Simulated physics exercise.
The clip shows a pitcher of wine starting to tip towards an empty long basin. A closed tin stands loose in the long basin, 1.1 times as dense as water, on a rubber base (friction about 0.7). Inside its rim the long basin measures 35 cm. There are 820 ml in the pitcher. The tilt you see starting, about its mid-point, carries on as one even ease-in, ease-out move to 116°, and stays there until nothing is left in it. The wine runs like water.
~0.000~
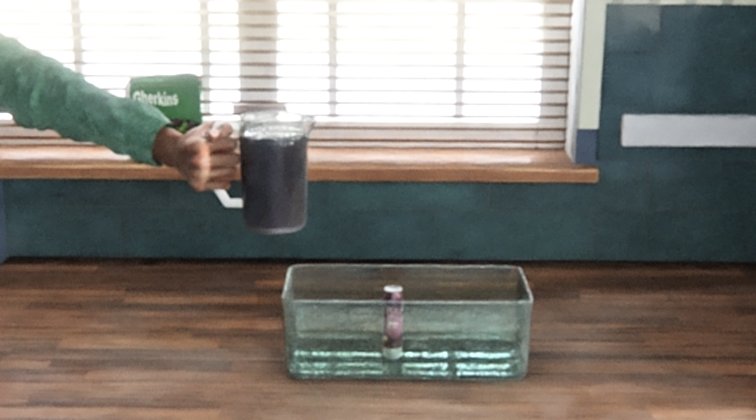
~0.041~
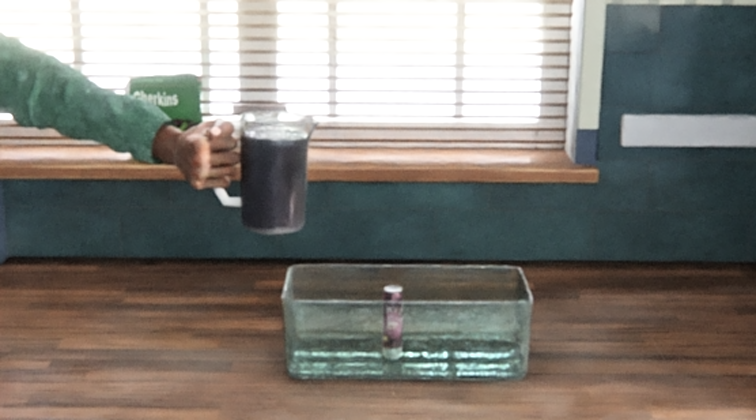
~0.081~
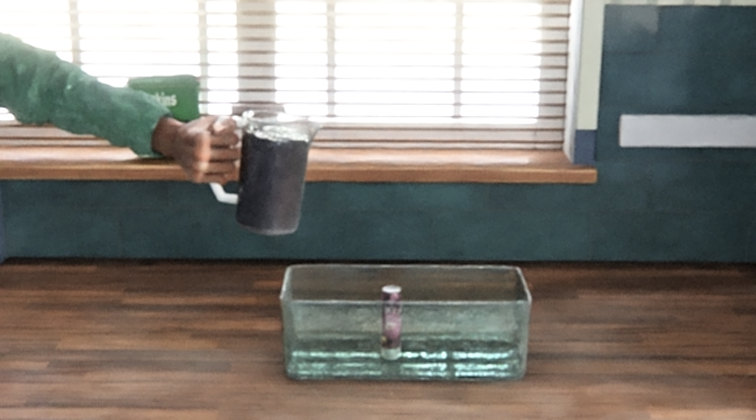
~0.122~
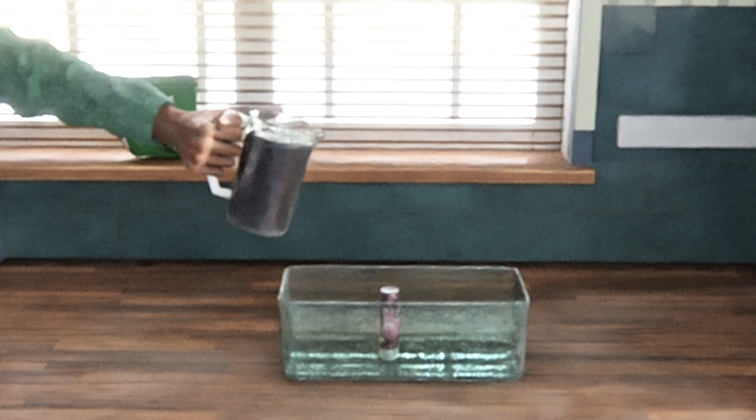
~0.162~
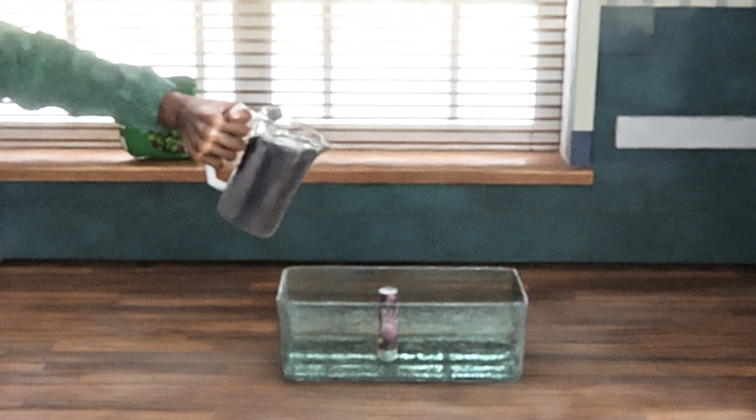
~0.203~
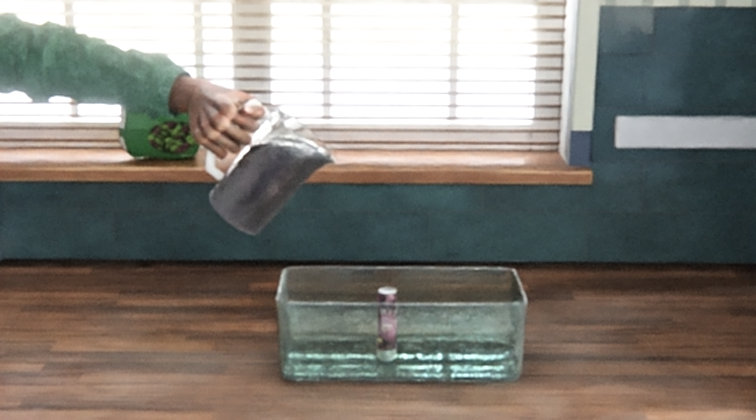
A hand in a green sleeve held a glass pitcher of dark wine above a clear, long basin with a small tin standing inside, then steadily tilted the pitcher over to the right.
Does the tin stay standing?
It falls.
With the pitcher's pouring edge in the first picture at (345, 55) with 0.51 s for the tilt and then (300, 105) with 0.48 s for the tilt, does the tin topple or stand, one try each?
First it remains upright; then it falls.
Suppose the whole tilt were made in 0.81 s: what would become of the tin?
The tin falls.
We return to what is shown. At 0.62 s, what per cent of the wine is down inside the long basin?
About 64 per cent.
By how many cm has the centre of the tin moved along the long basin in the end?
About 10.5 cm.
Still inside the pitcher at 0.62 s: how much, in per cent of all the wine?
Near 16 in a hundred.
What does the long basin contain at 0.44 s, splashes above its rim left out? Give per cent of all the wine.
Some 14 per cent.
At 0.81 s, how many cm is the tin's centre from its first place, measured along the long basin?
About 9 cm.
Then, 0.44 s in, the tilt is 111° and 59 per cent is still to pour; the tin stands where it began.
Then, 0.62 s in, the tilt is 116° and 16 per cent is still to pour; the tin stands 3 cm from where it began.
Then, 0.81 s in, the tilt is 116° and 1 per cent is still to pour; the tin leans 57°.
Then, 1.01 s in, the tilt is 116° and 0 per cent is still to pour; the tin lies on its side.
Finally, the tin lies on its side.
